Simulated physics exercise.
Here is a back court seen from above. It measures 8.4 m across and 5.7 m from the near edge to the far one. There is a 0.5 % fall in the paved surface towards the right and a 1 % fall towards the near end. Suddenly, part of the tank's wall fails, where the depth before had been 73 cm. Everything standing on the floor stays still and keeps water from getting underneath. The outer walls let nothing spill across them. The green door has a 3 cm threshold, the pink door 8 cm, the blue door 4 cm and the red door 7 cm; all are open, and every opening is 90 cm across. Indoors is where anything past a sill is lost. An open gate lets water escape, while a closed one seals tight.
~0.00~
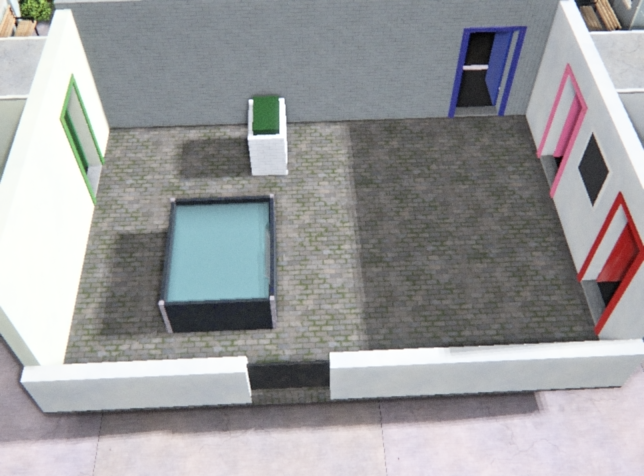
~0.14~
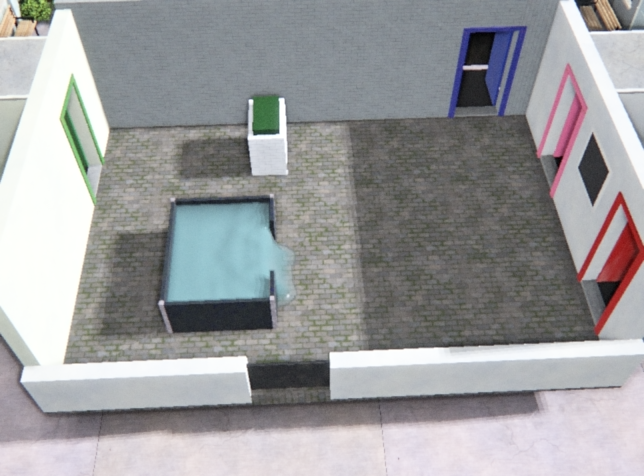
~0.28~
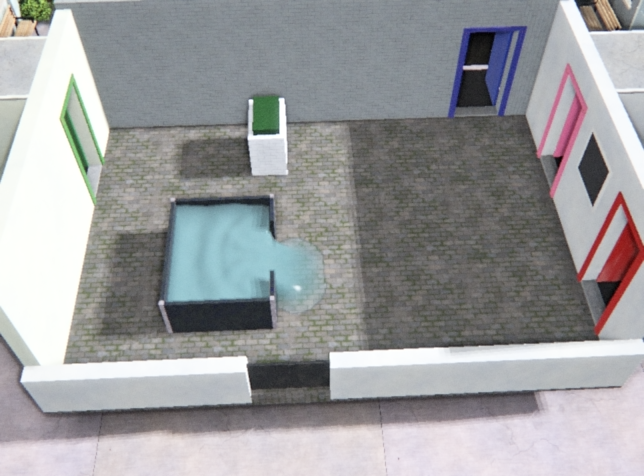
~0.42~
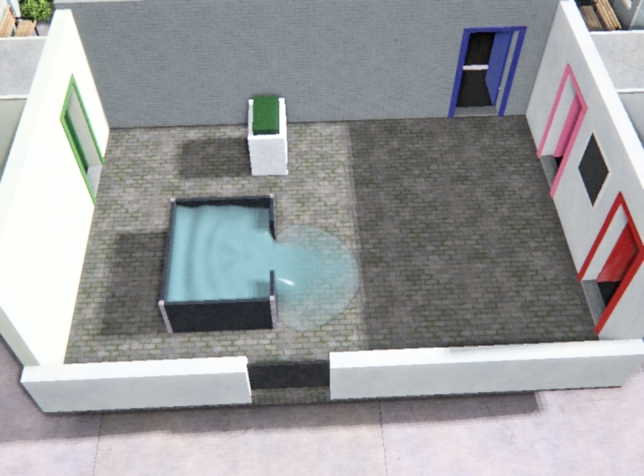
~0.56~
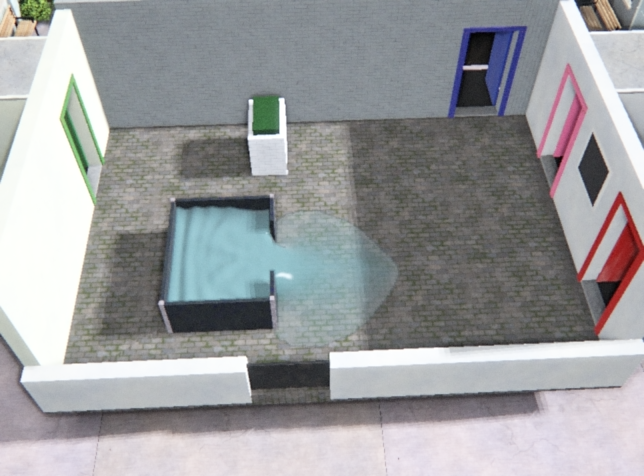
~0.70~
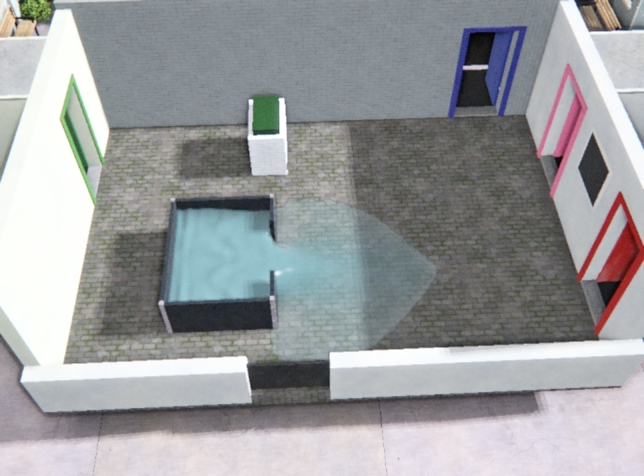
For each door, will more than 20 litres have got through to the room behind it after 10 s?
The green door: No, not more than 20 litres; the pink door: Yes, more than 20 litres; the blue door: Yes, more than 20 litres; the red door: Yes, more than 20 litres.
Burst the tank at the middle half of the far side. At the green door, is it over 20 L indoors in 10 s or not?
Relative to that limit, green ends up on the high side.
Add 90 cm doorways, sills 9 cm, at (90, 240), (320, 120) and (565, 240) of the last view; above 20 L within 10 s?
Note, doorways in listed order: Stays short, stays short, goes beyond.
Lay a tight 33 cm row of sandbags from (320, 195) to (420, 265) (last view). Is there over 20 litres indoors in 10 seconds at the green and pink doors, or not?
Green within the limit, pink within the limit.
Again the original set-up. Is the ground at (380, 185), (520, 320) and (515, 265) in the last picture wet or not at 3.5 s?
Soaked, soaked, soaked.
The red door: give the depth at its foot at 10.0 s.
About 9.5 cm.
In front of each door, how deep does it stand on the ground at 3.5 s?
Door by door in cm, green shows 0, pink shows 12, blue shows 6, red shows 20.
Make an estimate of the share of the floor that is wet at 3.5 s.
Roughly 55 % of the floor is wet.
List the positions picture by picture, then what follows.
The first picture shows still water, 73 cm deep, in the tank at (220, 250).
In the second picture, water pours out at (272, 266) and has run 0.6 m, to (285, 302); typically 7 cm deep outside, 73 cm at the tank's back.
In the third picture, water pours out at (272, 267) and has run 0.9 m, to (314, 300); typically 12 cm deep outside, 72 cm at the tank's back.
In the fourth picture, the front is at (356, 281), 1.4 m from the gap at (272, 267); 2.0 m2 of floor is under water; 66 cm left at the back of the tank.
In the fifth picture, water pours out at (272, 266) and has run 2.0 m, to (394, 273); typically 6 cm deep outside, 61 cm at the tank's back.
In the sixth picture, the front is at (432, 269), 2.7 m from the gap at (272, 266); 5.6 m2 of floor is under water; 61 cm left at the back of the tank.
After 1.4 s water covers 35 % of the floor and is deepest (34 cm) near (284, 272); green door not reached, pink door not reached, blue door not reached, red door not reached.
After 2.2 s water covers 50 % of the floor and is deepest (42 cm) near (598, 355); green door not reached, pink door 10 cm at the sill, 0 L in, blue door not reached, red door 16 cm at the sill, 22 L in.
After 3.5 s water covers 55 % of the floor and is deepest (23 cm) near (561, 346); green door not reached, pink door 12 cm at the sill, 26 L in, blue door 6 cm at the sill, 2 L in, red door 20 cm at the sill, 114 L in.
After 6.0 s water covers 55 % of the floor and is deepest (13 cm) near (567, 367); green door not reached, pink door 11 cm at the sill, 40 L in, blue door 9 cm at the sill, 37 L in, red door 13 cm at the sill, 197 L in.
After 10.0 s water covers 70 % of the floor and is deepest (10 cm) near (578, 366); green door not reached, pink door 7 cm at the sill, 46 L in, blue door 6 cm at the sill, 84 L in, red door 9 cm at the sill, 232 L in.
